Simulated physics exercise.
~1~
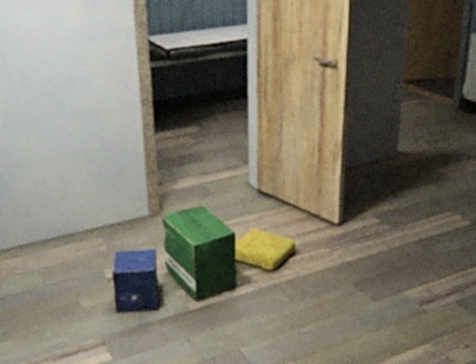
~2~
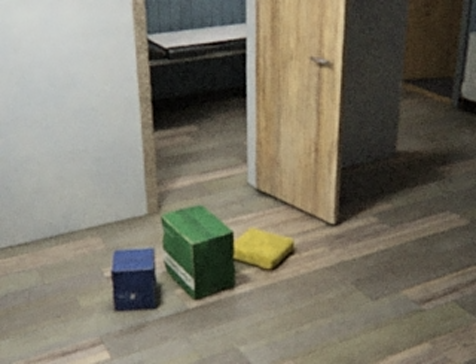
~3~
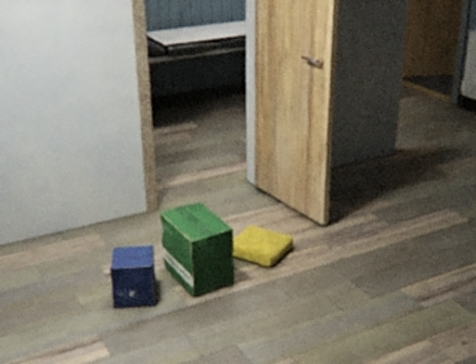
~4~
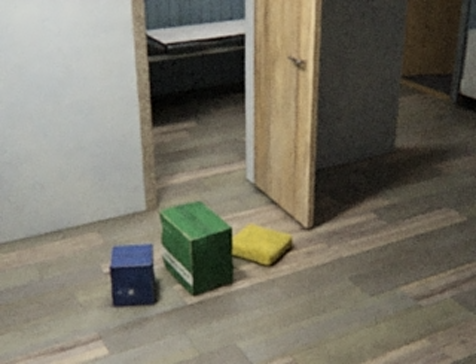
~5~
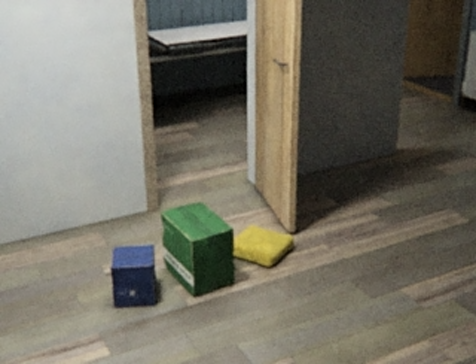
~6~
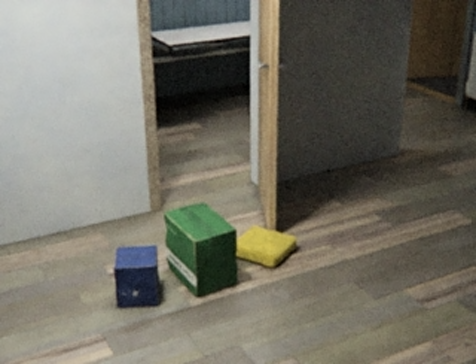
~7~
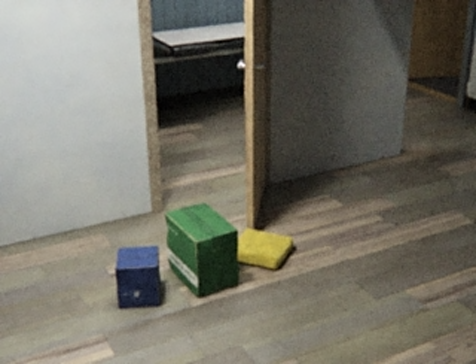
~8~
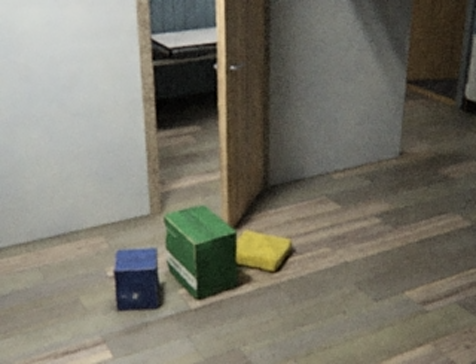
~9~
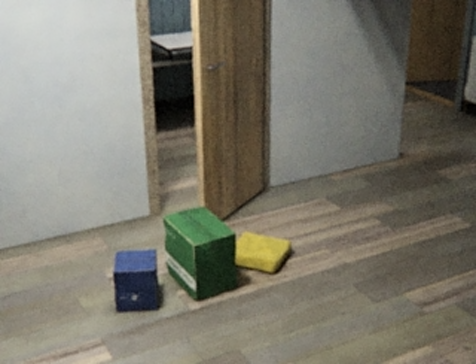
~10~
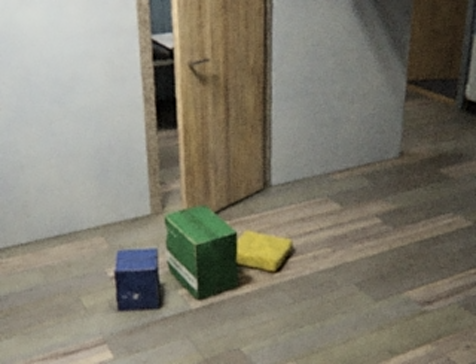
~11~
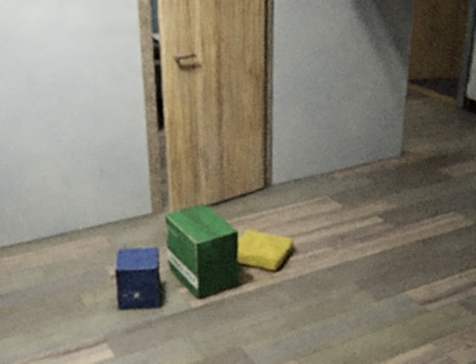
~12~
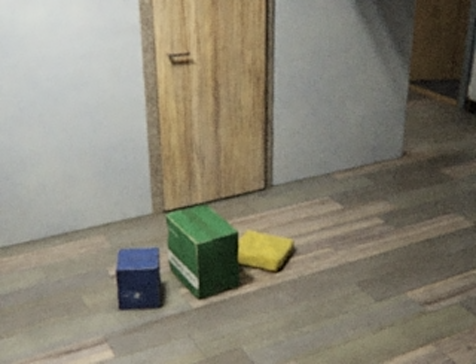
A room with grey wood-plank flooring and pale walls is seen from slightly above by a gently swaying camera. A light wooden door stands wide open on the right side of a doorway, showing a bench or shelf in the darker room beyond. On the floor in front sit a blue box at left, a larger green box in the middle and a flat yellow cushion at right. The door swings steadily round to the left, turning edge-on before narrowing the gap. It passes behind the objects and ends shut, with all three still in place.
